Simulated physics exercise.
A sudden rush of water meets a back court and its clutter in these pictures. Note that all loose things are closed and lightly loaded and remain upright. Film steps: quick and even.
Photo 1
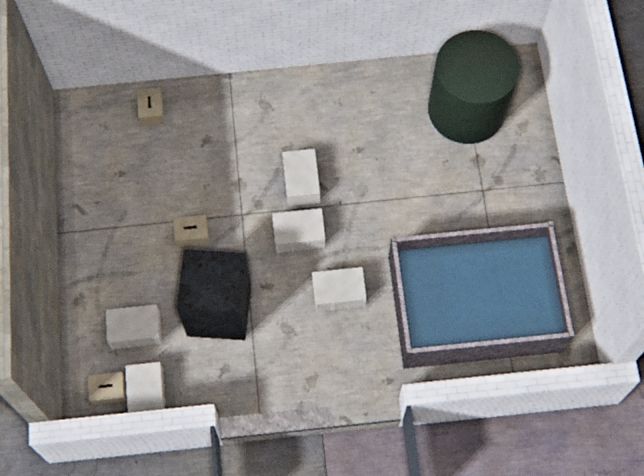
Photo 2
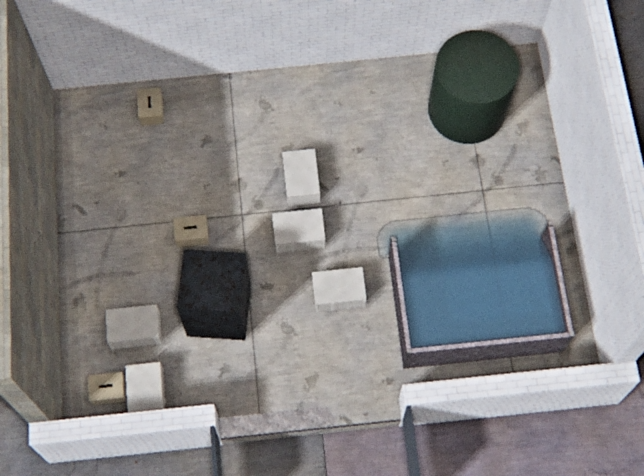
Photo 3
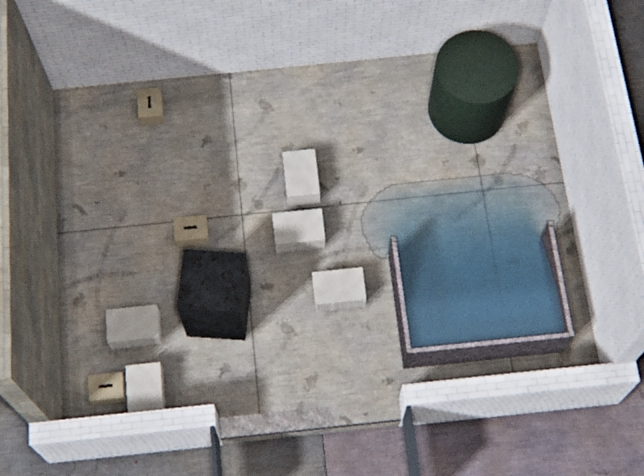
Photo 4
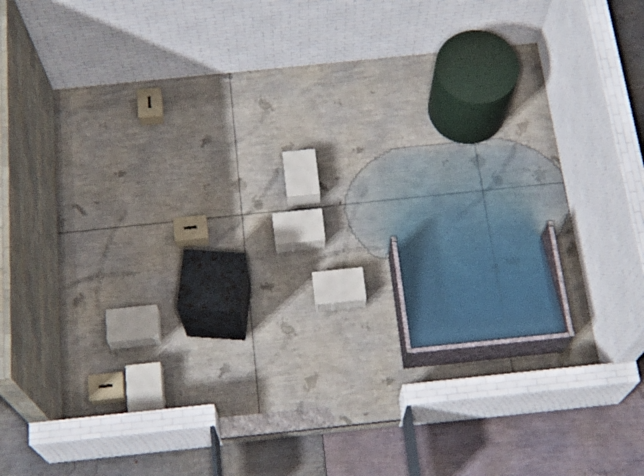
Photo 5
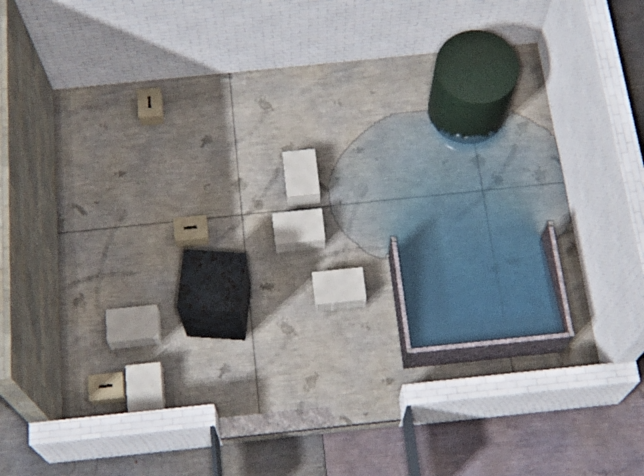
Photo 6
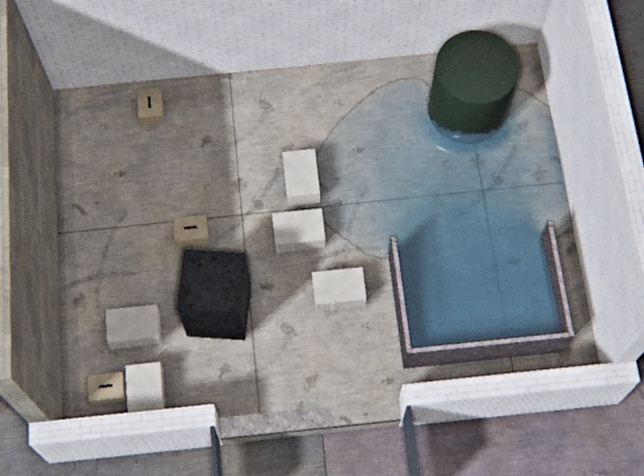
Walled courtyard with a blue pool losing its back wall, water spreading across the floor around a green cylinder, crates staying still.
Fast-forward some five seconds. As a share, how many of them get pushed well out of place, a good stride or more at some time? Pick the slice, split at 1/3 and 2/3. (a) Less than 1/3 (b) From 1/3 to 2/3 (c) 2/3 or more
b, from 1/3 to 2/3.
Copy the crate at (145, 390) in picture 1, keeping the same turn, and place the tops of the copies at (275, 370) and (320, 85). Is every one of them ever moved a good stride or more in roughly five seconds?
Well, one then the other: Not carried that far, carried that far.
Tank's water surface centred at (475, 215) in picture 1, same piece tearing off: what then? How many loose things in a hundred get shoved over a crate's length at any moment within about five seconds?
Something like 50 in a hundred.
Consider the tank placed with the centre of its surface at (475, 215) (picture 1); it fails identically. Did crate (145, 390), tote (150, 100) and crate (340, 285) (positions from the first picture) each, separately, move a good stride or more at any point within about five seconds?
Taking them in turn: Kept near its start; got sent well off; kept near its start.
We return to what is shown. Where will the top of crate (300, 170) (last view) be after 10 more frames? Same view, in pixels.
I'd put it at about (261, 178).
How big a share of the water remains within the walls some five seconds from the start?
Something like 100 per cent, give or take.
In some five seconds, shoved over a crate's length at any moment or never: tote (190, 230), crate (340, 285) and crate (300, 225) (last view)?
Successively: Moved a long way, never went far, moved a long way.
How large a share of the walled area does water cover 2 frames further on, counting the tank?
Estimate: Near 35 %.
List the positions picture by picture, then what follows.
The first picture shows a crate at (132, 323) rests on the ground; a crate at (299, 226) rests on the ground; 0 of 8 have shifted.
The second picture shows a crate at (132, 323) rests on the ground; a crate at (299, 226), on the bottom; 0 of 8 have shifted.
The third picture shows a crate at (132, 323), on the bottom; a crate at (299, 226), on the bottom; 0 of 8 have shifted.
The fourth picture shows a crate at (132, 323) rests on the ground; a crate at (299, 226), on the bottom; 0 of 8 have shifted.
The fifth picture shows a crate at (132, 323), on the bottom; a crate at (299, 226) rests on the ground; 0 of 8 have shifted.
The sixth picture shows a crate at (132, 323) rests on the ground; a crate at (299, 226), on the bottom; 0 of 8 have shifted.
A moment on, 0 of 8 are well off their spots; 0 afloat.
Next, 1 of 8 are well off their spots; 0 afloat.
Later, 2 of 8 are well off their spots; 1 afloat.
In the end, 4 of 8 are well off their spots, and 4 have been at some point; 3 afloat.
